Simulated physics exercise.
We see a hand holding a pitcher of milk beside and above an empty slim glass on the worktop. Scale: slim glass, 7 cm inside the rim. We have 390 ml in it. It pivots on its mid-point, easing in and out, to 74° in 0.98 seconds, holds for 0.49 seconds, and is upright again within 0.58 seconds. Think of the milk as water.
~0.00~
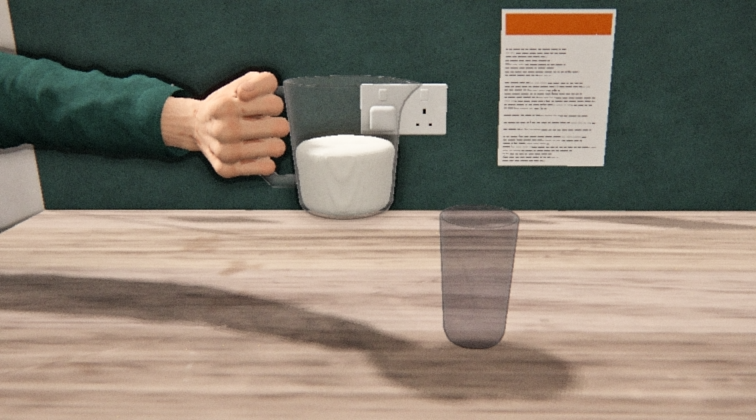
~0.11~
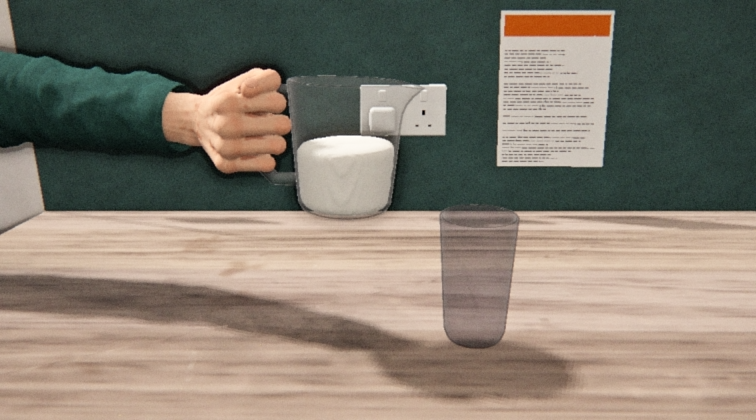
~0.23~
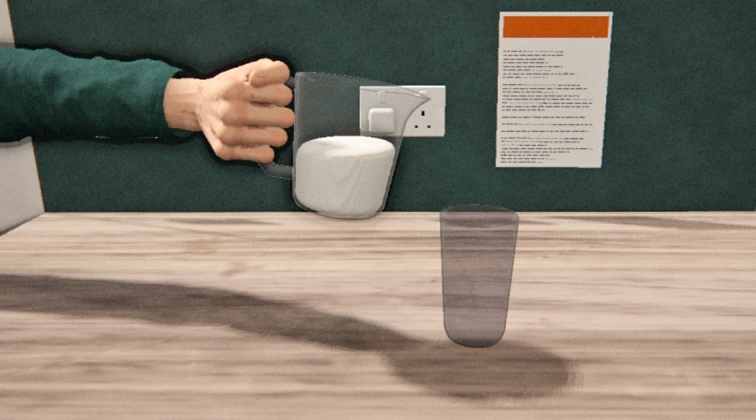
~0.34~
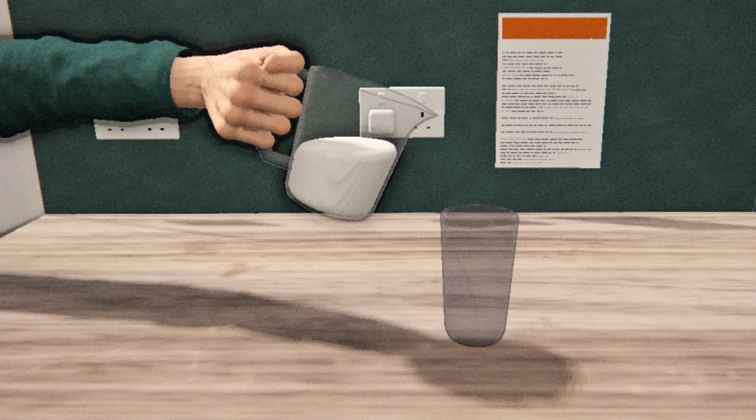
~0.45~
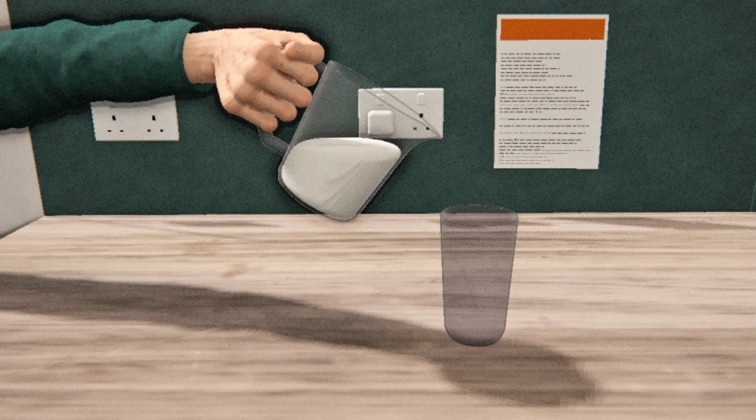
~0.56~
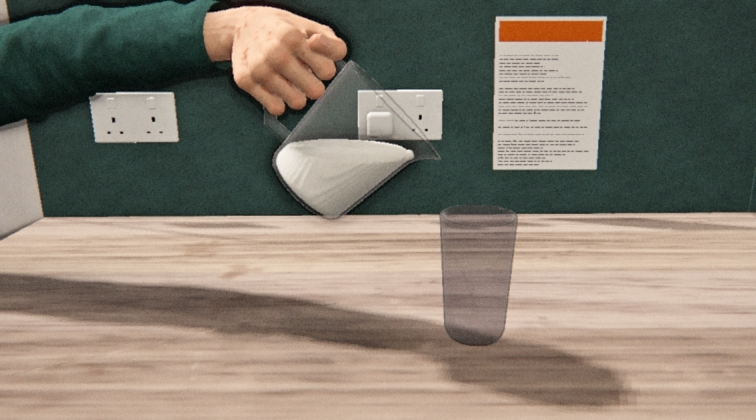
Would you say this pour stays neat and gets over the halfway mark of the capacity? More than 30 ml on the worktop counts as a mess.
No, it makes a mess.
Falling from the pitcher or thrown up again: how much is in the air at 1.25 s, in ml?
Roughly 30 ml is airborne.
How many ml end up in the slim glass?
210 ml.
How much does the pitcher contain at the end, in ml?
Roughly 120 ml.
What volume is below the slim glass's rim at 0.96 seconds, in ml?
Some 70 ml.
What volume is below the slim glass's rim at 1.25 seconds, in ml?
Close to 170 ml.
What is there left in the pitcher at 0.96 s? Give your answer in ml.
Contents remaining: Around 280 ml.
Then, 0.96 s in, the tilt is 74° and the slim glass has 70 ml, the pitcher 280 ml, and 0 ml is on the worktop.
Then, 1.25 s in, the tilt is 74° and the slim glass has 165 ml, the pitcher 170 ml, and 30 ml is on the worktop.
Then, 1.55 s in, the tilt is 71° and the slim glass has 195 ml, the pitcher 120 ml, and 60 ml is on the worktop.
Then, 1.88 s in, the tilt is 15° and the slim glass has 210 ml, the pitcher 115 ml, and 70 ml is on the worktop.
Finally, the slim glass has 210 ml, the pitcher 115 ml, and 70 ml is on the worktop.
